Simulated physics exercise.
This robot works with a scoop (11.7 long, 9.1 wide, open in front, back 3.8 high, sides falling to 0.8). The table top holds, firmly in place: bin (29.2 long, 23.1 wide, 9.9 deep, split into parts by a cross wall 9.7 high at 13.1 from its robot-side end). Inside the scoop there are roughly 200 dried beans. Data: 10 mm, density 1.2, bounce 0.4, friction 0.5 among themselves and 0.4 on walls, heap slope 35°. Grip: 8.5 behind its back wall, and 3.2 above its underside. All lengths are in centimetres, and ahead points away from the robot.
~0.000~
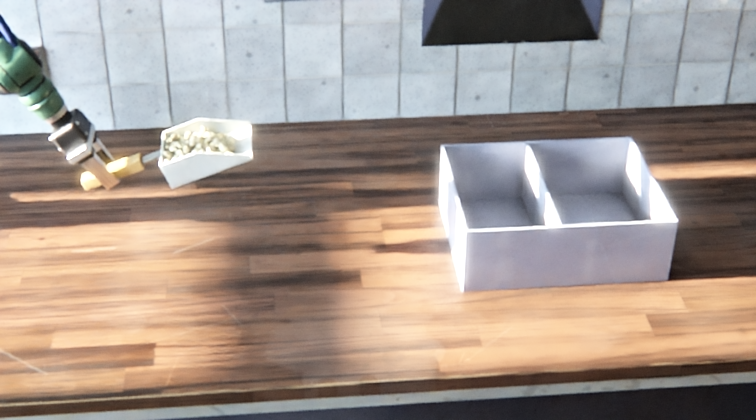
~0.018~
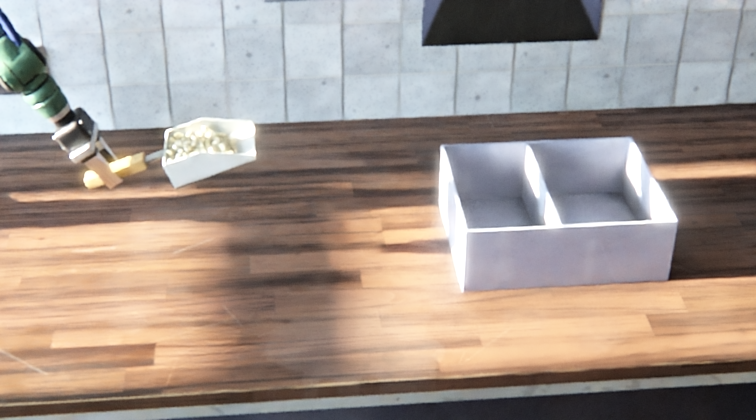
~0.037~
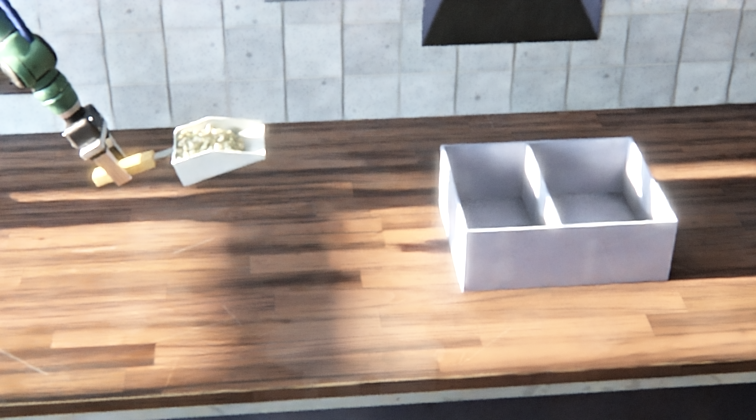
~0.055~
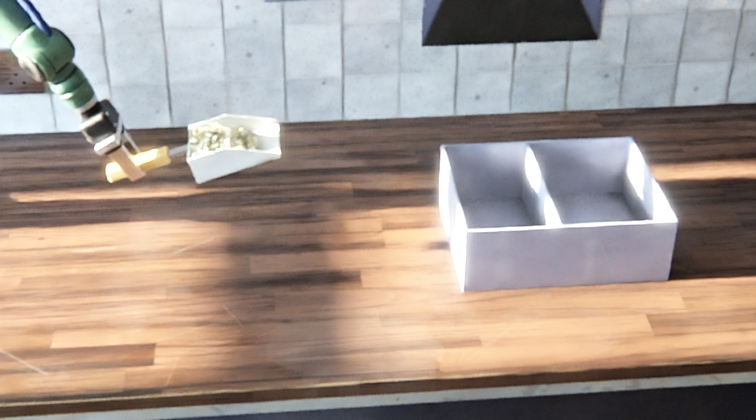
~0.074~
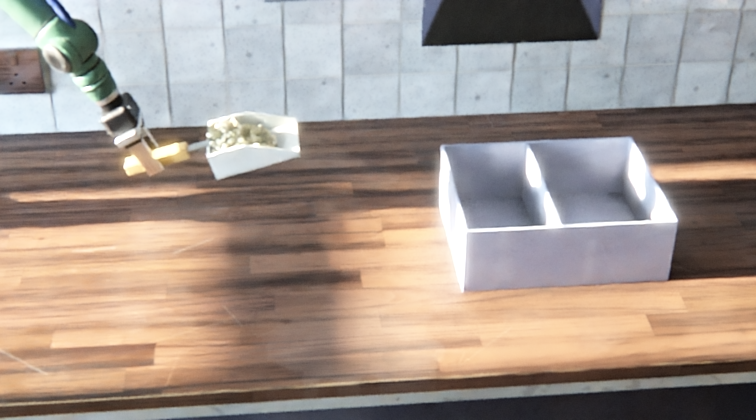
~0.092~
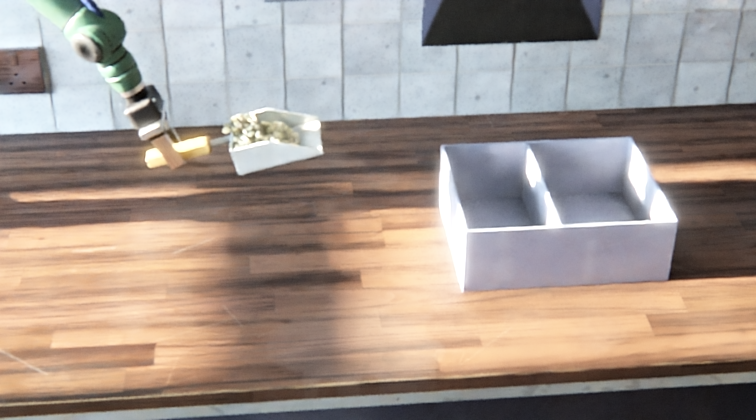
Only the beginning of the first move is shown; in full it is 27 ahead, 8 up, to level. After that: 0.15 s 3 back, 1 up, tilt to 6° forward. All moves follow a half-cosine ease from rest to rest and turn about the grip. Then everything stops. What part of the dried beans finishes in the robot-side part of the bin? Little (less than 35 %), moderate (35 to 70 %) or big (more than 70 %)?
A little share, less than 35 %, ends in the robot-side part of the bin.
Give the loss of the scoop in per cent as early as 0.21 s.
0 %.
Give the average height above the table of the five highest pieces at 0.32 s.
Those pieces are roughly 20 cm high.
After 0.21 s, level, highest piece 24 above the table; 198 on the scoop, 5 in flight or on a rim.
After 0.32 s, tilted 4° forward, highest piece 21 above the table; 6 in the far-side part, 3 on the table or floor, 1 in the robot-side part, 1 on the scoop, 192 in flight or on a rim.
After 0.58 s, tilted 6° forward, highest piece 6 above the table; 169 in the far-side part, 29 in the robot-side part, 5 on the table or floor.
After 1.63 s, tilted 6° forward, highest piece 3 above the table; 169 in the far-side part, 29 in the robot-side part, 5 on the table or floor.
In the end, 169 in the far-side part, 29 in the robot-side part, 5 on the table or floor. That is 14 % in the robot-side part of the bin.
